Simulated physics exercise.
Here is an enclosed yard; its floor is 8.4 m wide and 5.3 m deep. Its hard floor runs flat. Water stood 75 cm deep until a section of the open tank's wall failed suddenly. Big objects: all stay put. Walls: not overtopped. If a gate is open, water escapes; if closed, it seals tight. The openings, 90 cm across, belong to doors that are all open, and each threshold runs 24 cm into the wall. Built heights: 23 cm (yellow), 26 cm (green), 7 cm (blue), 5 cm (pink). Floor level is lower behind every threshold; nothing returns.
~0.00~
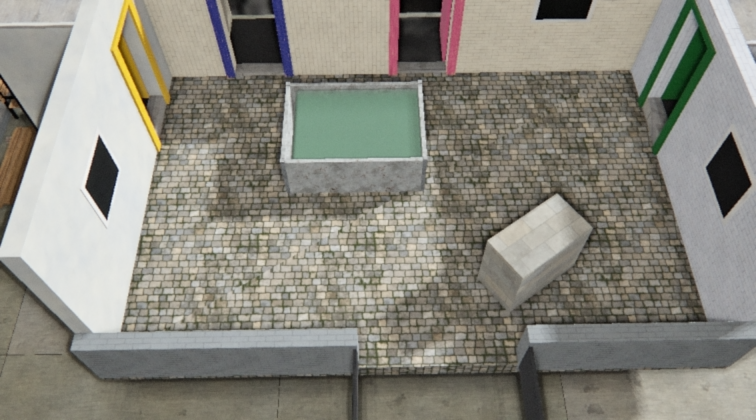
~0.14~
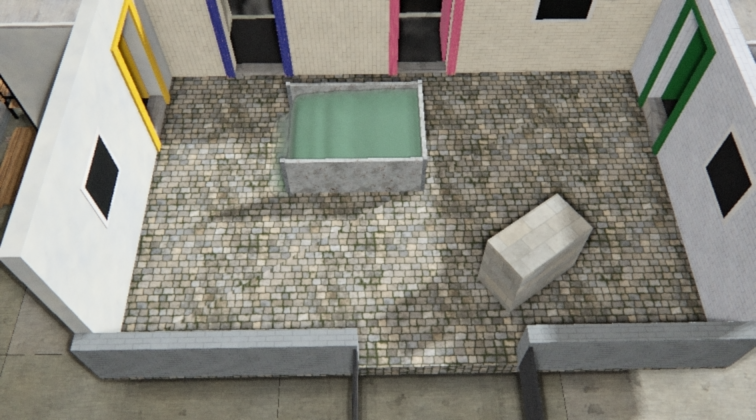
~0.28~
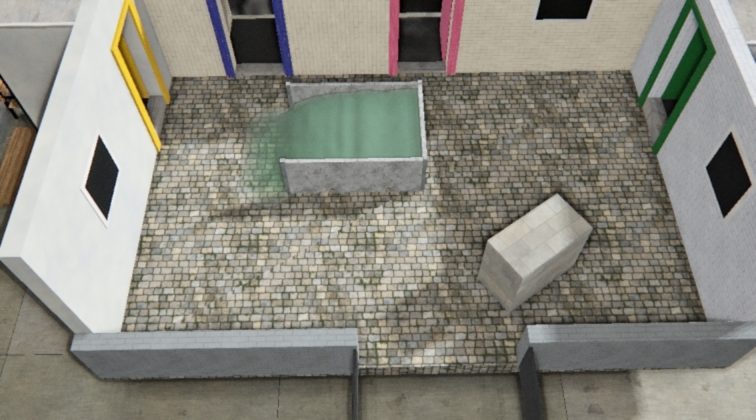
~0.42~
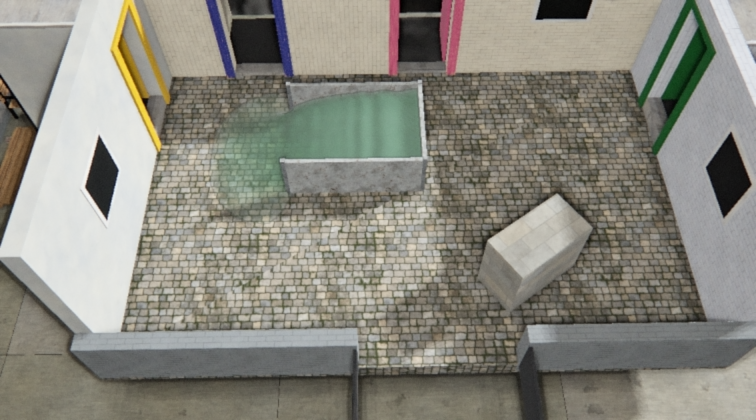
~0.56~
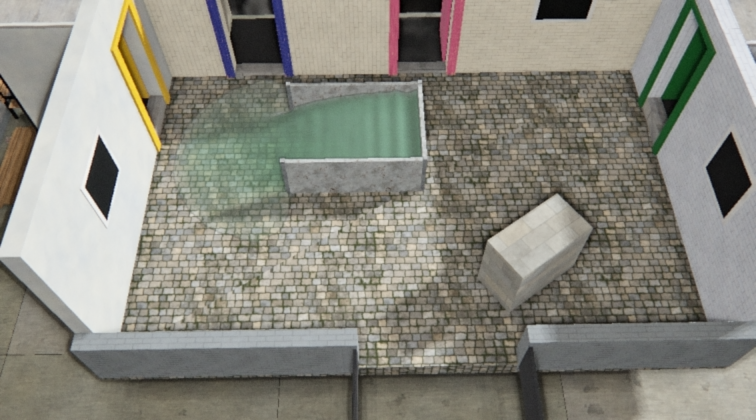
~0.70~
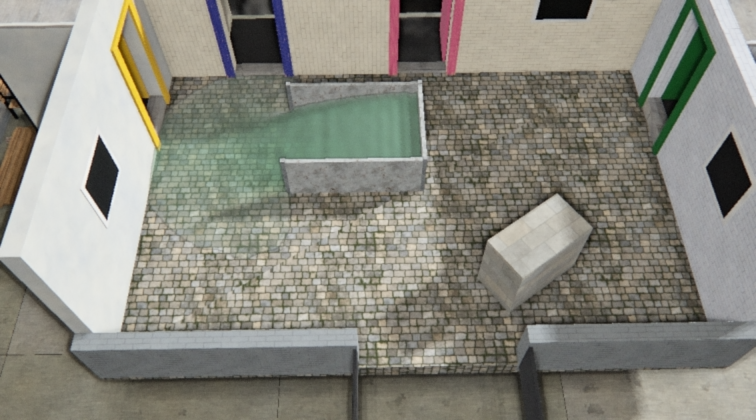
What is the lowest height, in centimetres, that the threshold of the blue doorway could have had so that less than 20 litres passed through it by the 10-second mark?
About 11 cm.
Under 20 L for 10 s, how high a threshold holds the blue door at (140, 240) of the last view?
You'd want it roughly 18 cm high.
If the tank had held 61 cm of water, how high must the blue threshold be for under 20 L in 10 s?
I'd say close to 8.5 cm.
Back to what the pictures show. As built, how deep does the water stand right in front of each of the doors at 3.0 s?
In cm: Yellow 26, green 0, blue 14, pink 0.
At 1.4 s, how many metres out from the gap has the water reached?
I make it some 3.6 m.
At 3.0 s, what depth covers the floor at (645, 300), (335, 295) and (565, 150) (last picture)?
Close to 0, 0 and 0 cm, one after the other.
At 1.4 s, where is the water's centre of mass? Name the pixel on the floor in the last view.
It lies near (280, 154) in the last picture.
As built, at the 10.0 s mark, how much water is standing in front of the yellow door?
A ruler would read roughly 5.0 cm.
After 1.4 s water covers 20 % of the floor, deepest (42 cm) near (157, 159); 5 cm at the blue door, 0 litres in over its 7 cm threshold.
After 3.0 s water covers 30 % of the floor, deepest (33 cm) near (119, 342); 14 cm at the blue door, 19 litres in over its 7 cm threshold.
After 10.0 s water covers 95 % of the floor, deepest (12 cm) near (596, 73); 4 cm at the blue door, 59 litres in over its 7 cm threshold.
At the blue door as built, the water arrived by 0.9 s and peaked near 16 cm at 2.6 s.
Run again over the same 10 s with other heights there, 25 litres in over 10 cm, 9 litres over 13.5 cm. The limit of 20 litres is kept from about 11 cm up.
